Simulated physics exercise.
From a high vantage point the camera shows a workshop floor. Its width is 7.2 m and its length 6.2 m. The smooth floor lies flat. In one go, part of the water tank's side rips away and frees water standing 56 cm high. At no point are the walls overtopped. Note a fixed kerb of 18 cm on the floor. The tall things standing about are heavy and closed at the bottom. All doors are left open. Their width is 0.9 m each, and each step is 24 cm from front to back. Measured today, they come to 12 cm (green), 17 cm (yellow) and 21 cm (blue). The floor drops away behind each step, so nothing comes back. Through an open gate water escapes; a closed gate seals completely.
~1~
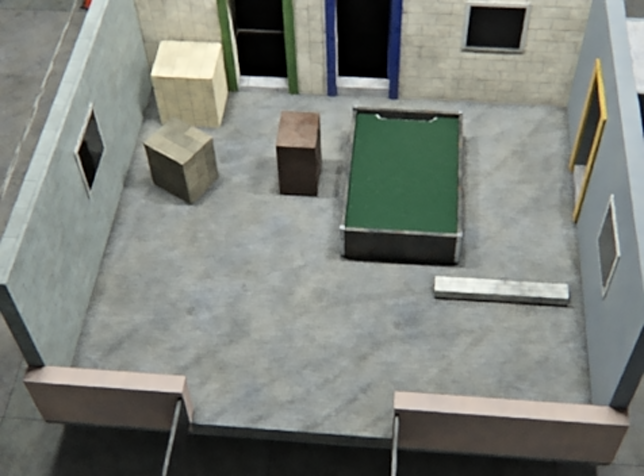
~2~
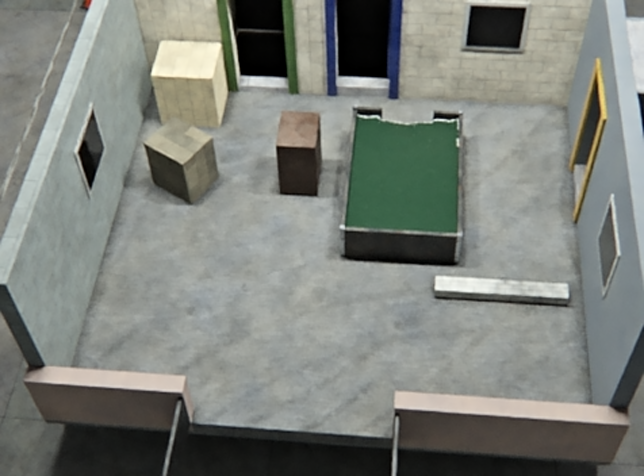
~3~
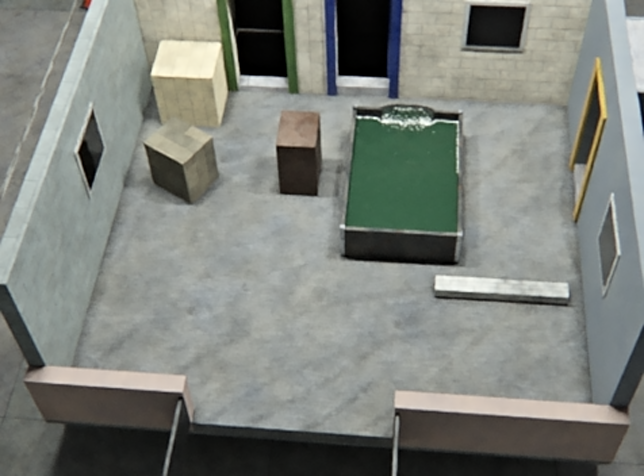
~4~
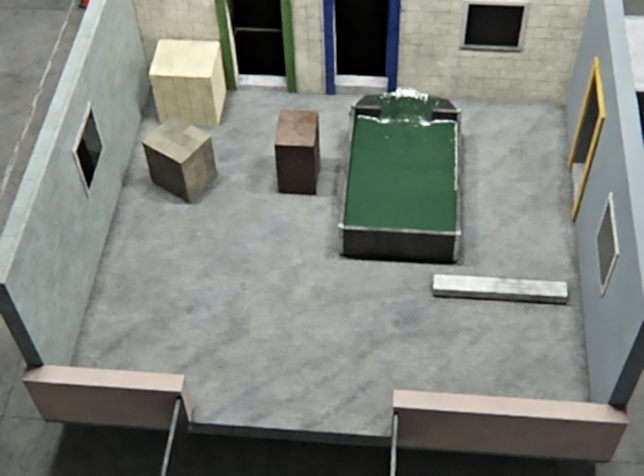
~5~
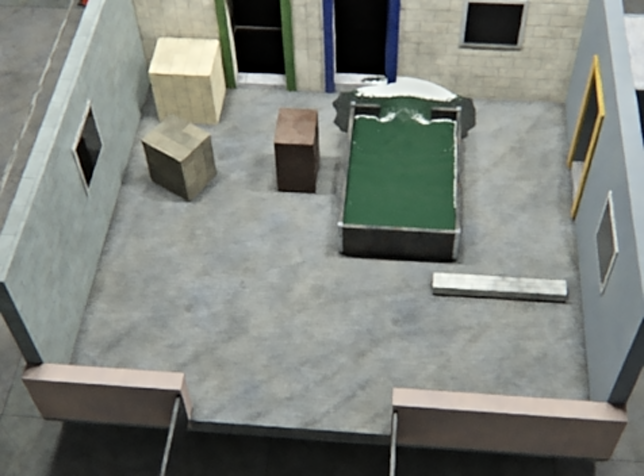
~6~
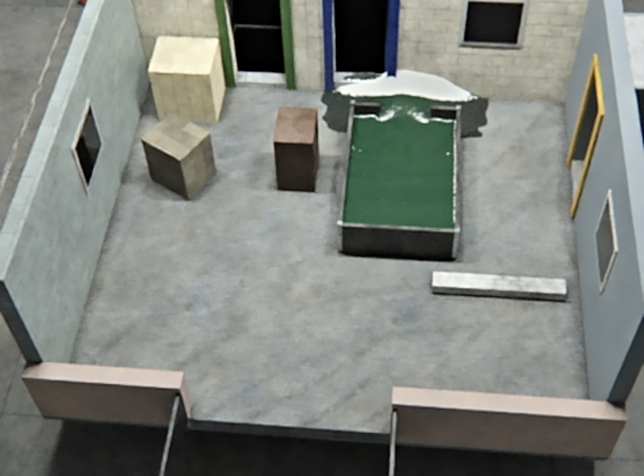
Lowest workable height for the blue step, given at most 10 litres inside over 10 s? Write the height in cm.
Roughly 29 cm.
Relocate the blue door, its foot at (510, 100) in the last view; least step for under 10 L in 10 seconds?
It needs roughly 10.0 cm.
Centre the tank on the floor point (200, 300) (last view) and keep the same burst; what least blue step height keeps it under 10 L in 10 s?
In that case about 9.0 cm.
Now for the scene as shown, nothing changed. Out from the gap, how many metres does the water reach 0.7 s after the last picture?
Front distance: Approx. 2.8 m.
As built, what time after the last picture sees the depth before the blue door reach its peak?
About 1.0 seconds.
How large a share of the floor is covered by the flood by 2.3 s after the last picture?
Close to 30 per cent is wet.
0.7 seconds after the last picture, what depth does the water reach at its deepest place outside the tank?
About 41 cm.
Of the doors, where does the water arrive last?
It's the yellow door.
Then, 0.7 s after the last picture water covers 10 % of the floor, deepest (41 cm) near (407, 97); 25 cm at the blue door, 10 litres in over its 21 cm step.
Then, 2.3 s after the last picture water covers 30 % of the floor, deepest (30 cm) near (407, 97); 21 cm at the blue door, 44 litres in over its 21 cm step.
Then, 9.3 s after the last picture water covers 90 % of the floor, deepest (12 cm) near (545, 103); 8 cm at the blue door, 49 litres in over its 21 cm step.
At the blue door as built, the water peaked near 26 cm, 0.9 s after the last picture.
Run again over the same 10 s with other heights there, 17 litres in over 27 cm, 5 litres over 31.5 cm. The limit of 10 litres is kept from about 29 cm up.
